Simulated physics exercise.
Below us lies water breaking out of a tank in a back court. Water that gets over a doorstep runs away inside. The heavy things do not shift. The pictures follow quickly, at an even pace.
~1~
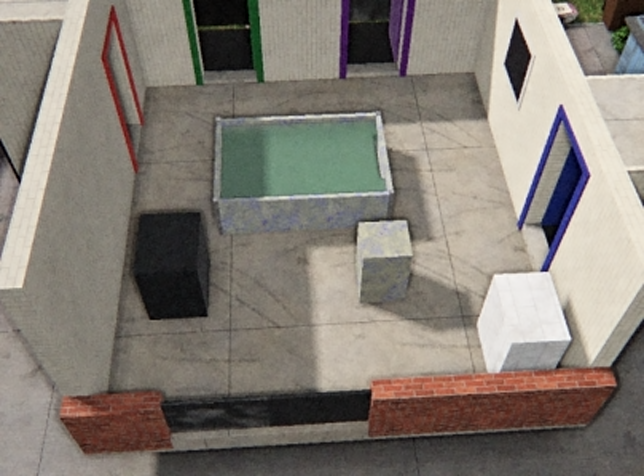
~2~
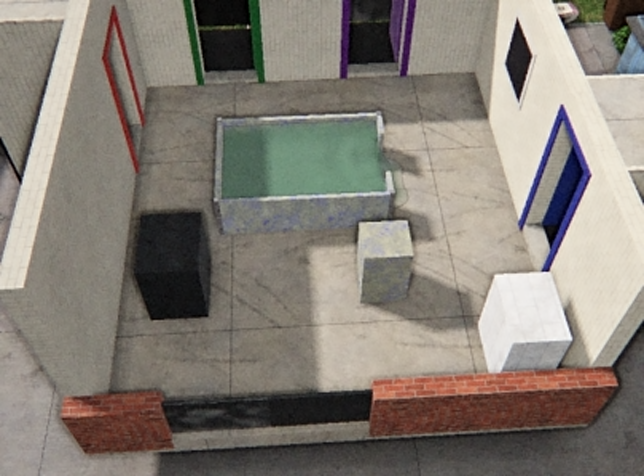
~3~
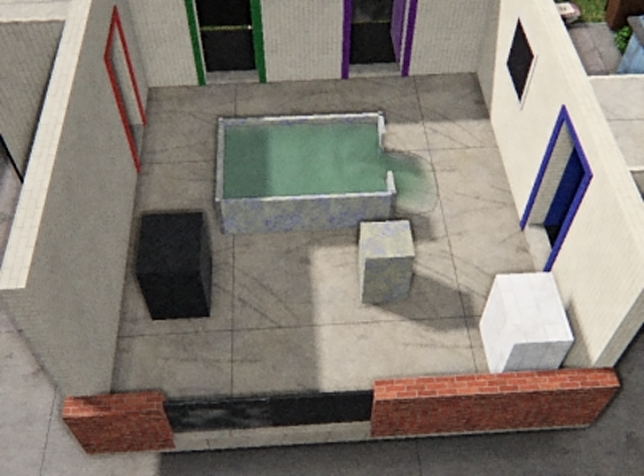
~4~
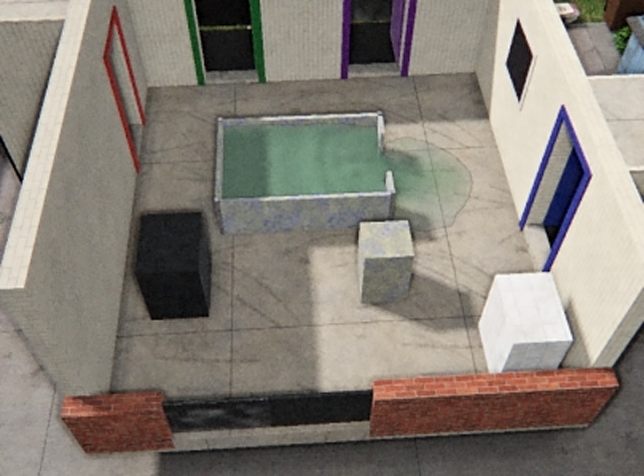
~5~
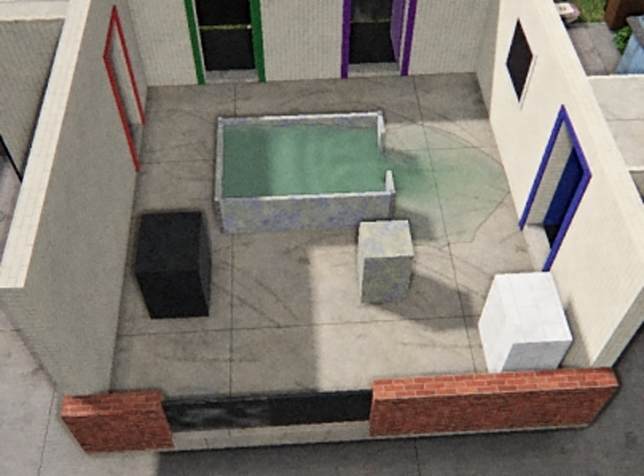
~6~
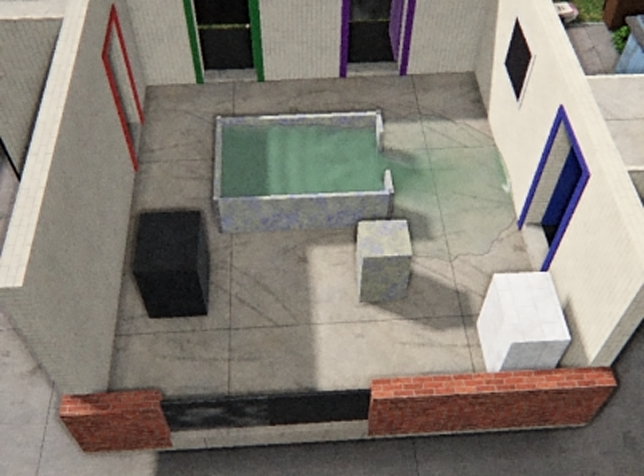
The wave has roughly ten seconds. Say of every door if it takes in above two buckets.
The red door floods; the purple door holds within the limit; the blue door holds within the limit; the green door holds within the limit.
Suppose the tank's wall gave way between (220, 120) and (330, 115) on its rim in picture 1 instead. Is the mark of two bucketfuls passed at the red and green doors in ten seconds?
My reading: The red one is over; the green one passes that mark.
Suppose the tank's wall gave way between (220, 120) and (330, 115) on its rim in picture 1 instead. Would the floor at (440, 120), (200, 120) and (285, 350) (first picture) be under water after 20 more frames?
As listed: Under water, under water, not flooded.
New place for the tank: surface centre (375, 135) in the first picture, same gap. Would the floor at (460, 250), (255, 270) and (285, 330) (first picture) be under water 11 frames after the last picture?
In that order: Awash, not flooded, clear.
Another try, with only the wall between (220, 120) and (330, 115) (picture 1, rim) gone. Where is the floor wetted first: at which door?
I say the door marked green.
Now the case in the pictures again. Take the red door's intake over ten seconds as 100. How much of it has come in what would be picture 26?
Some 0 per cent.
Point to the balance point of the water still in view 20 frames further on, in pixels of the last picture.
At about (373, 192).
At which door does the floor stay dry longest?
Last comes the door marked red.
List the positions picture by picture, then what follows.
In the first picture, still water in the open tank at (301, 159).
In the second picture, the front is at a hidden place, out from the gap at (381, 175).
In the third picture, the front is at (429, 169), out from the gap at (382, 176).
In the fourth picture, the front is at (465, 176), out from the gap at (381, 176).
In the fifth picture, the front is at (507, 182), out from the gap at (381, 175).
In the sixth picture, the front is at (495, 144), out from the gap at (380, 174).
A moment on, water covers 20 % of the floor; the red door not reached, the purple door not reached, the blue door wet at the sill, nothing in, the green door not reached.
Next, water covers 20 % of the floor; the red door not reached, the purple door not reached, the blue door wet at the sill, nothing in, the green door not reached.
Then, water covers 50 % of the floor; the red door not reached, the purple door wet at the sill, nothing in, the blue door wet at the sill, nothing in, the green door wet at the sill, nothing in.
Later, water covers 80 % of the floor; the red door under two buckets in, the purple door wet at the sill, nothing in, the blue door wet at the sill, nothing in, the green door wet at the sill, nothing in.
In the end, water covers 95 % of the floor; the red door over two buckets in, the purple door wet at the sill, nothing in, the blue door wet at the sill, nothing in, the green door wet at the sill, nothing in.
